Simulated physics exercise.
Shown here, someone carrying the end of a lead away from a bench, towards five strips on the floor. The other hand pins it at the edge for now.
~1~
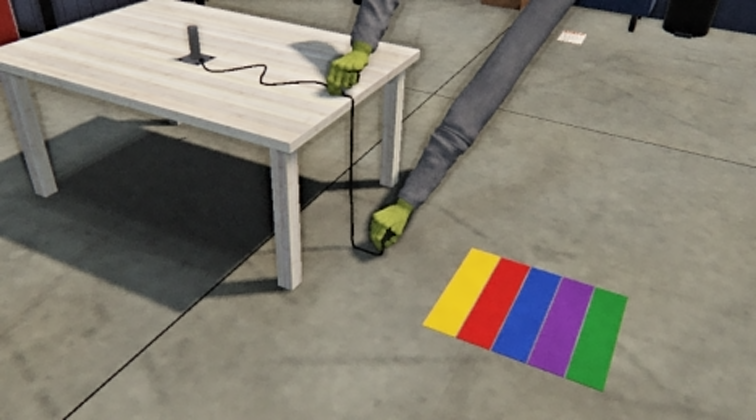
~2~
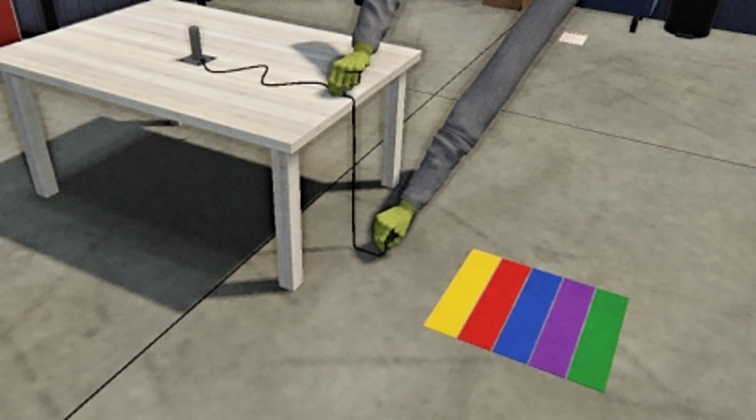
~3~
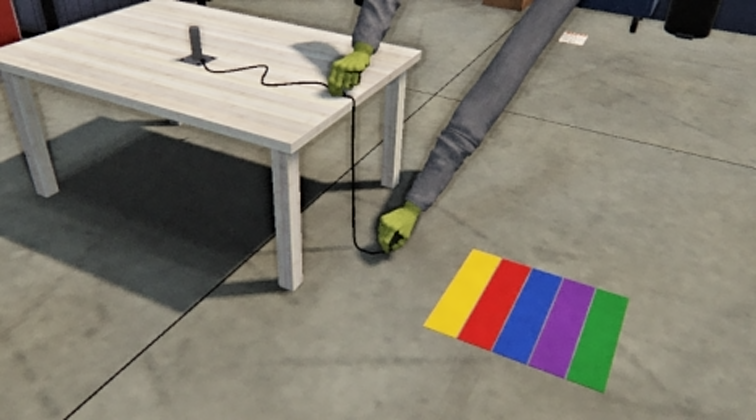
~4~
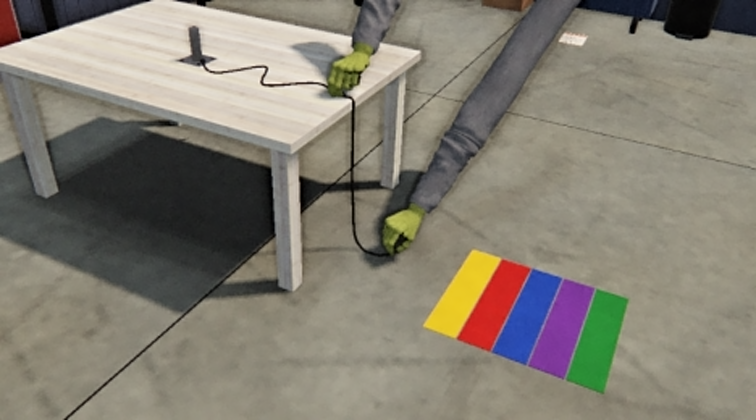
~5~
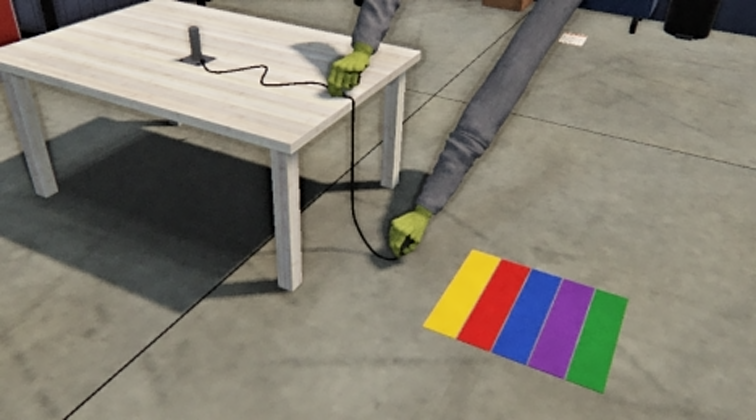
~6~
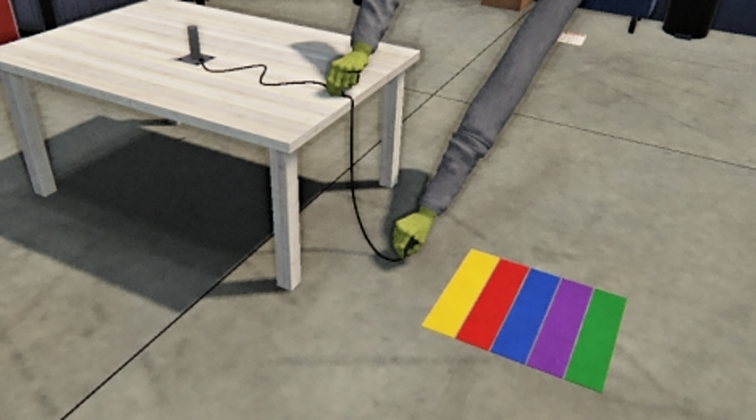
The footage shows one gloved hand holding a black cable at the edge of a pale table while another, low near the floor, draws the cable's end slightly to the right, towards yellow, red, blue, purple and green strips.
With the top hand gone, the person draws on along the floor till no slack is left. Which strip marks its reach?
The end stops over the purple strip.
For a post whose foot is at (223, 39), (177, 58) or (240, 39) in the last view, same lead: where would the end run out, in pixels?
Near (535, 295), (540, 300) and (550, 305).
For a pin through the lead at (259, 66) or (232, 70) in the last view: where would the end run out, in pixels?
The places are (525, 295) and (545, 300).
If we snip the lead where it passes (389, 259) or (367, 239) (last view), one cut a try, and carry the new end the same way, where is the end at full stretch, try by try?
The places are (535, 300) and (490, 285).
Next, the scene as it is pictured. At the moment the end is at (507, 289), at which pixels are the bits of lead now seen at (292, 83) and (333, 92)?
About (345, 95), and the other about (361, 141).
A little later, end near (507, 289); over red.
Next, end near (542, 301); over blue.
When it is tight, end near (563, 308); over purple. It gets as far as the purple strip.
